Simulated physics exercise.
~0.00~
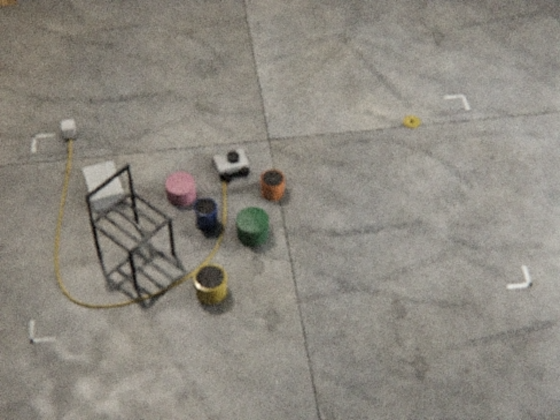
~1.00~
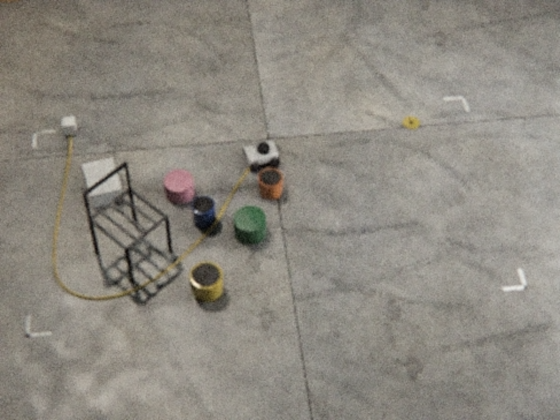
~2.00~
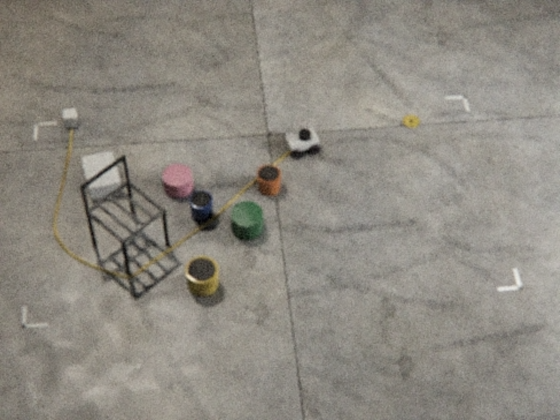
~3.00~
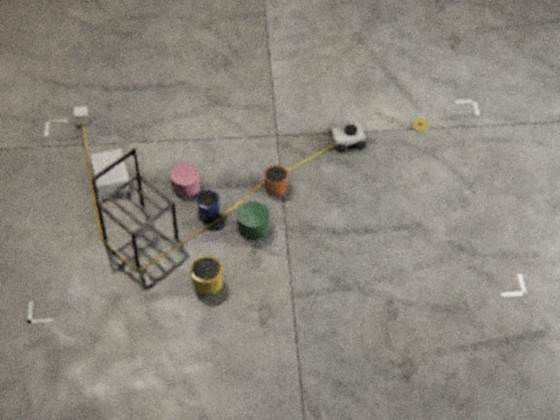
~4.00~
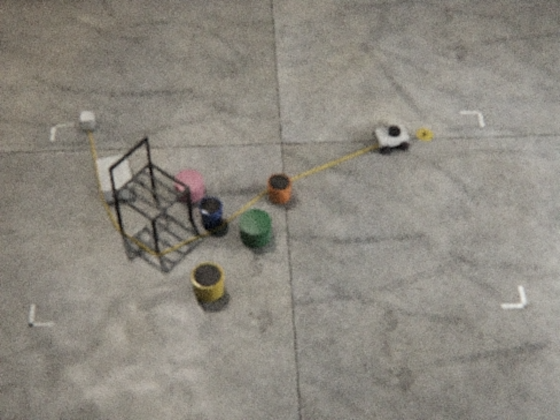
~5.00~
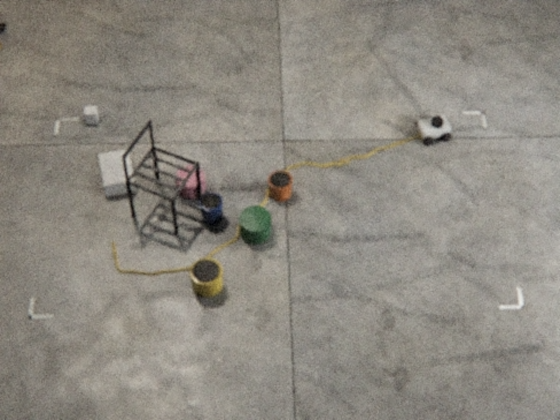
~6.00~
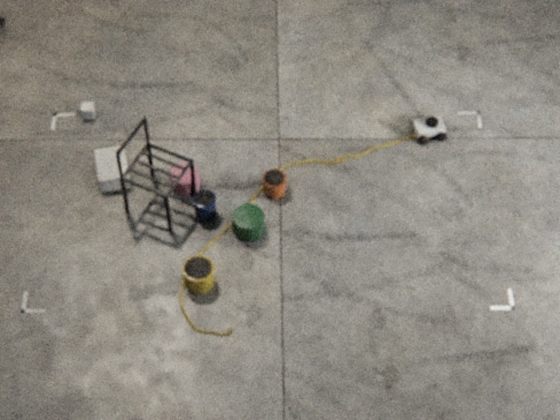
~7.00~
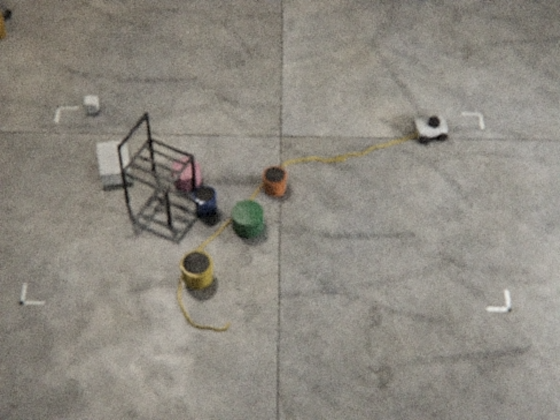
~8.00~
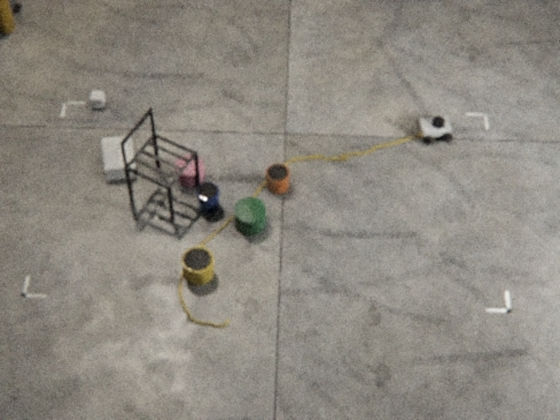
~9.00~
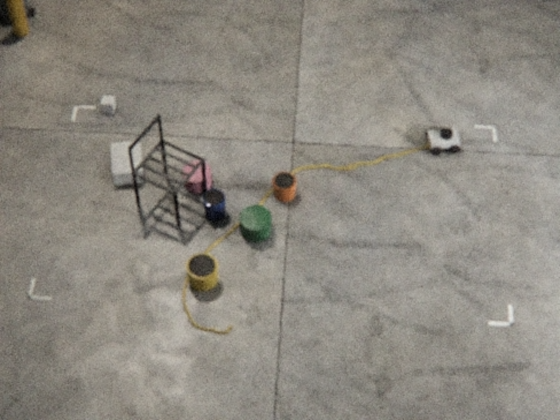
A black metal chair frame stood among colored tubs as a small white cart rolled right, pulling its yellow cord taut and dragging the chair a short way before the plug end popped free and whipped down around the yellow pot, where it lay.
